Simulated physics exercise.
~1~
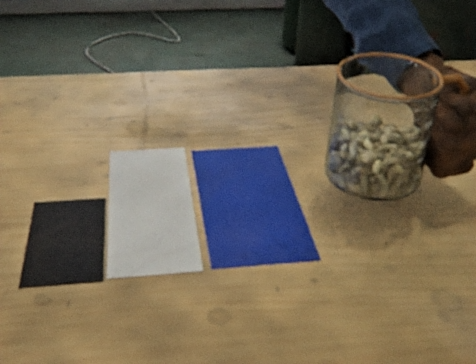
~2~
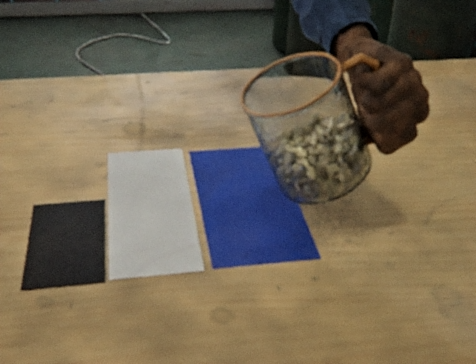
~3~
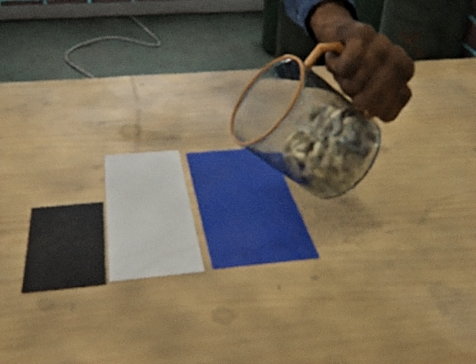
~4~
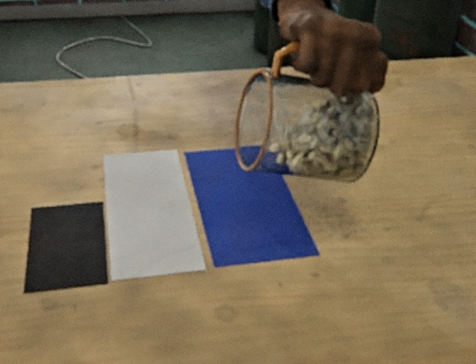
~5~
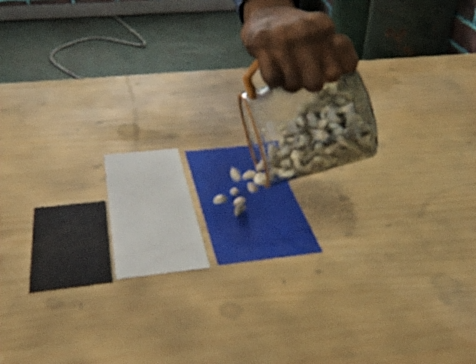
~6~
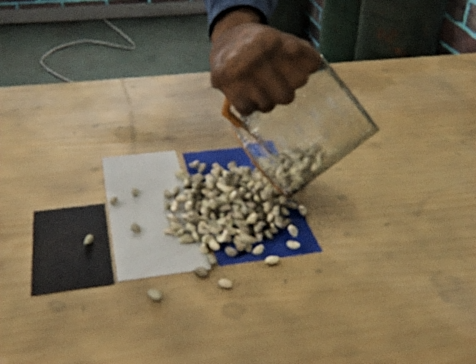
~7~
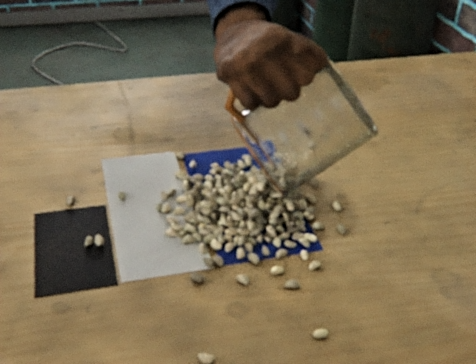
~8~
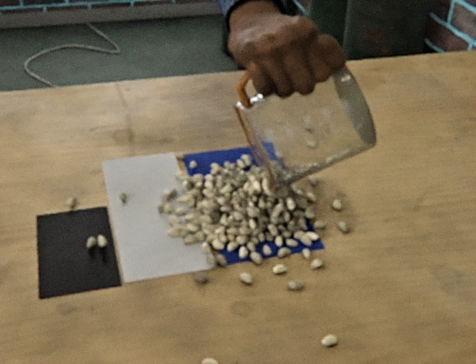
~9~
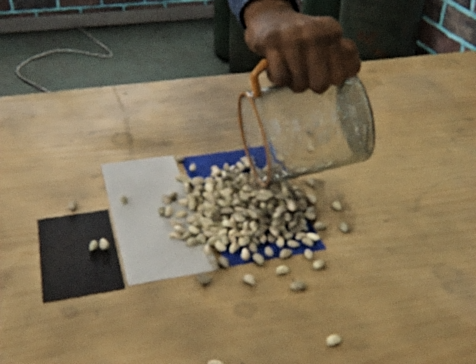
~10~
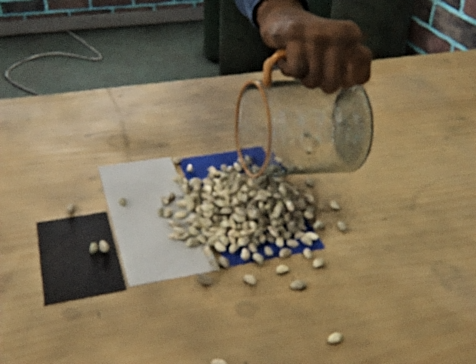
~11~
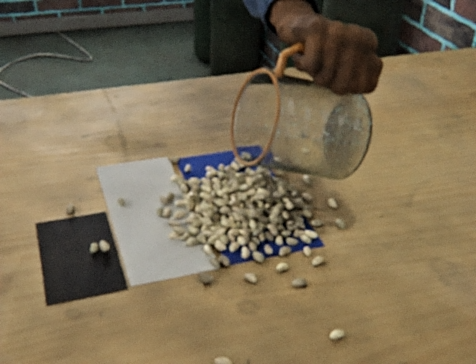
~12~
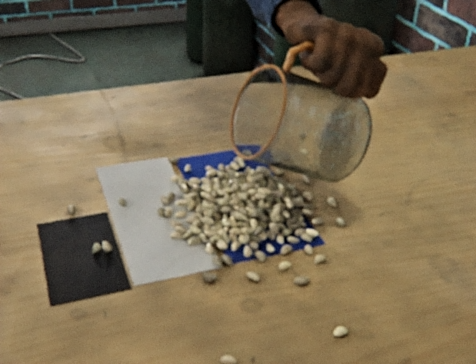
A dark-skinned hand in a blue sleeve holds a clear jug of white beans by its orange handle over a bare wooden table, seen from slightly above. Black, white and blue mats lie side by side from left to right. The hand moves the jug left and tips it over the blue mat, and beans spill out, then pour into a heap. Most settle on the blue mat, while some spread onto the white mat and a few scatter onto the black mat and bare wood. The view drifts slightly as the hand partly turns back the emptied jug, holding it tilted above the still pile.
